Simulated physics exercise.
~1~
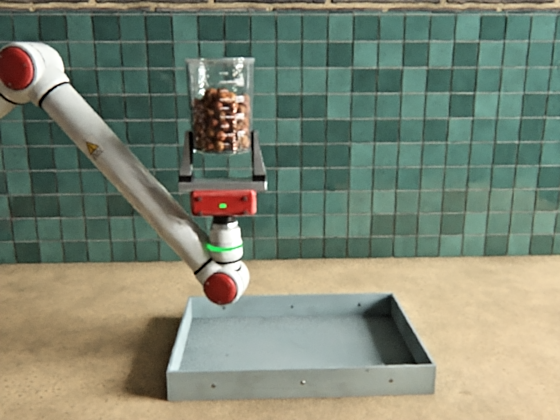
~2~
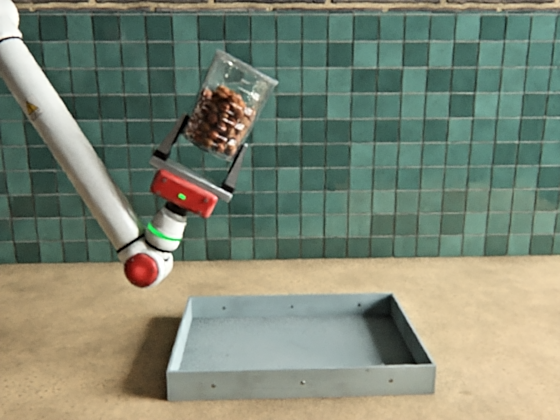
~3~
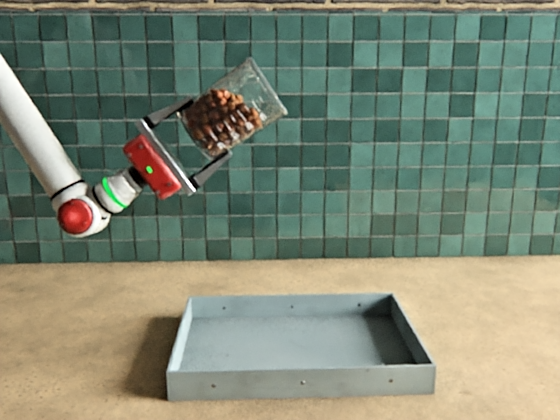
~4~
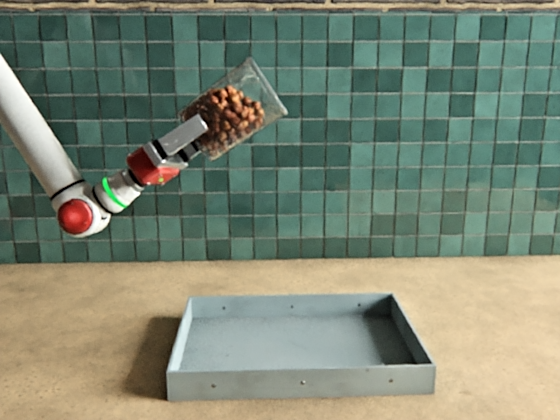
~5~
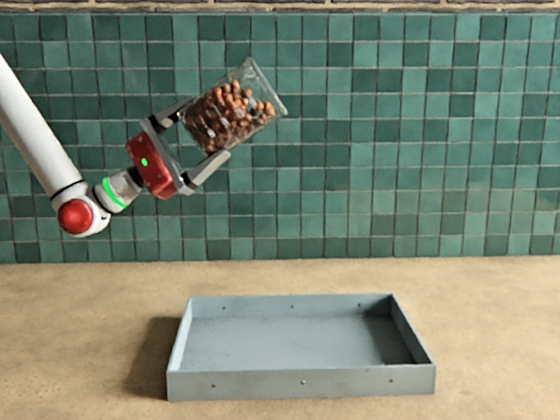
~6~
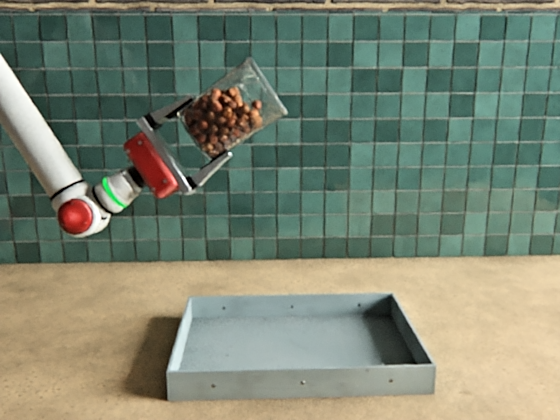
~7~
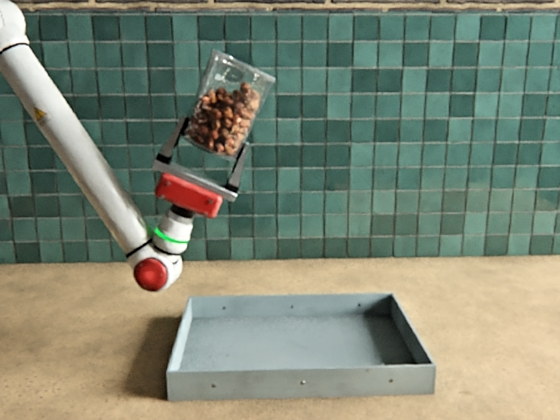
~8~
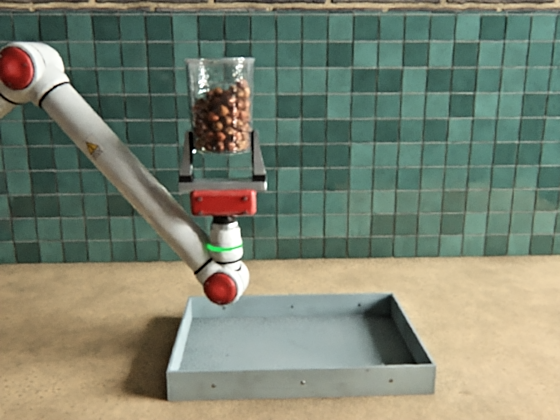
At first, a robot arm with a red gripper holds a clear beaker of brown hazelnuts upright, with an empty grey tray on the table below, before a green tiled wall. The arm tips the beaker over to the right until it leans steeply, its open end pointing up and to the right. Holding that slant, the gripper twists the beaker around its own length, and the nuts shift and tumble inside. The arm then swings the beaker back up. It ends upright again, still full of nuts, and the tray remains empty.
